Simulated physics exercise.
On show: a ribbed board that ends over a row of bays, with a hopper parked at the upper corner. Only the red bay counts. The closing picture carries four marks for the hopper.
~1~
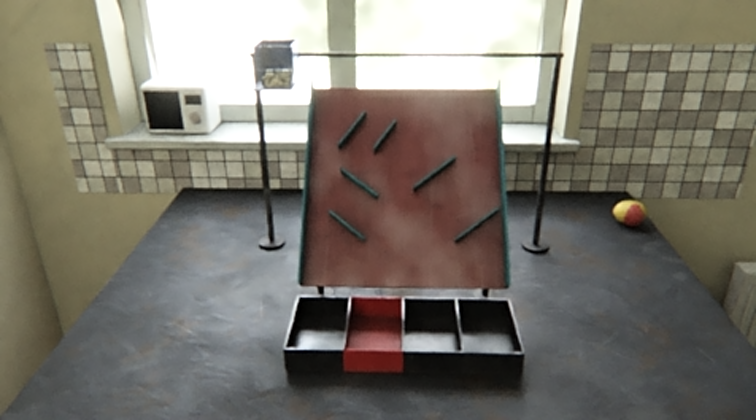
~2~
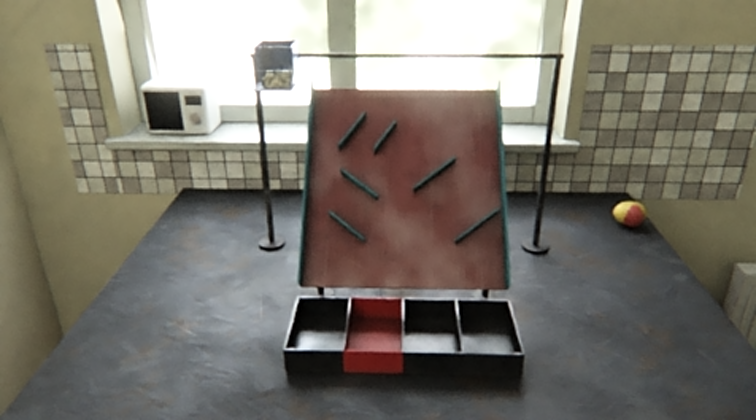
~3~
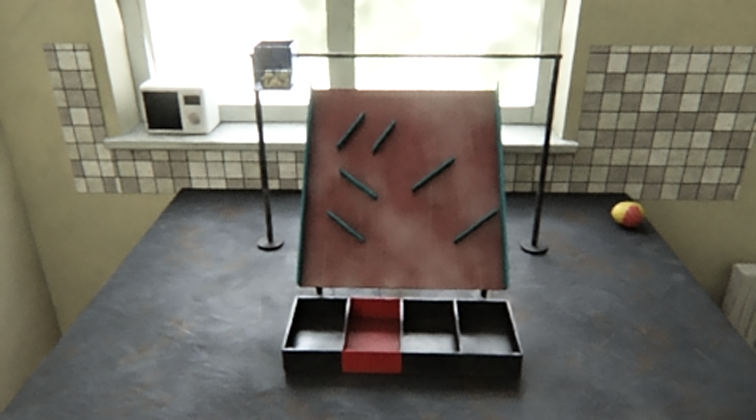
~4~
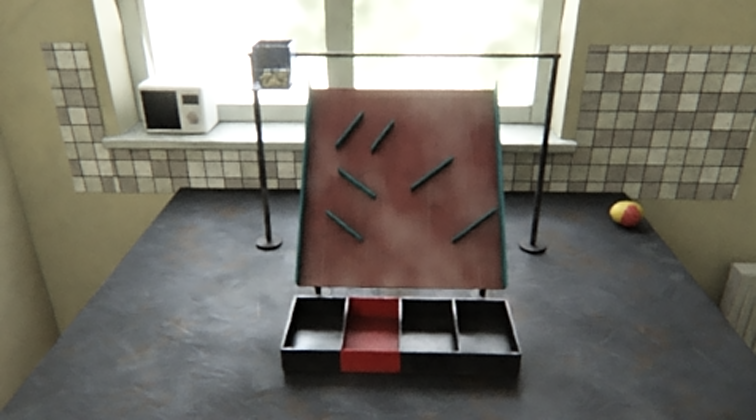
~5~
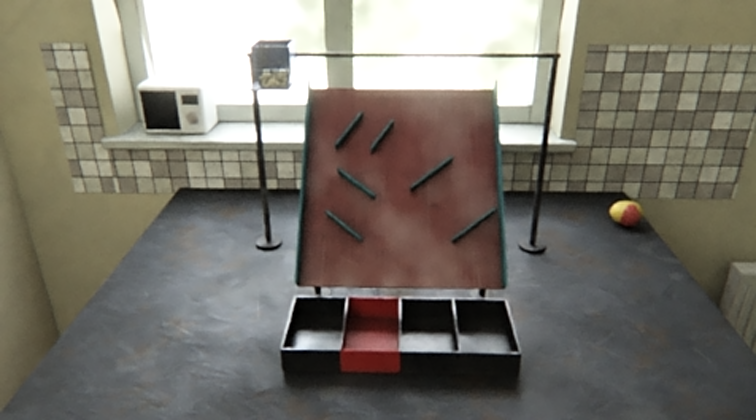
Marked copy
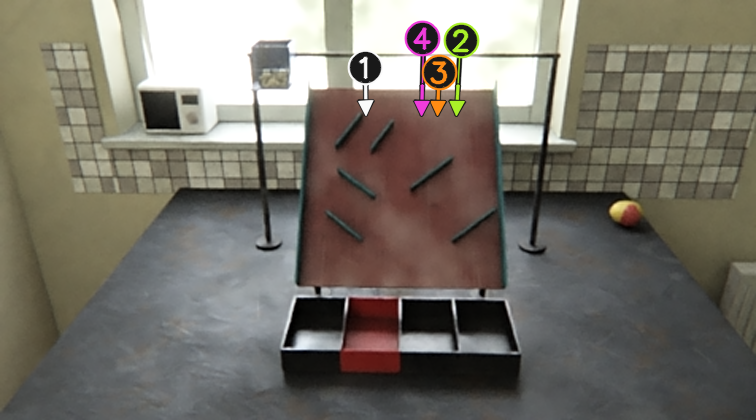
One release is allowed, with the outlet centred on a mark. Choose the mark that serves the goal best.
Best: 4.
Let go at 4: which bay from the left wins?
The second from the left.
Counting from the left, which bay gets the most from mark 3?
The second from the left.
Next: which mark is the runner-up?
Mark 3.
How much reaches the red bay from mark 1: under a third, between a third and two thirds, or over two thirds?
It is under a third.
On the marked copy, mark 1 meets the board at (365, 109); mark 2 meets the board at (456, 110); mark 3 meets the board at (437, 110); mark 4 meets the board at (421, 110).
With 1, close to a quarter in the red bay, close to two thirds in other bays, a small share held on the board.
With 2, close to half in the red bay, close to half in other bays.
With 3, the bulk in the red bay, close to a quarter in other bays.
With 4, all but a few in the red bay.
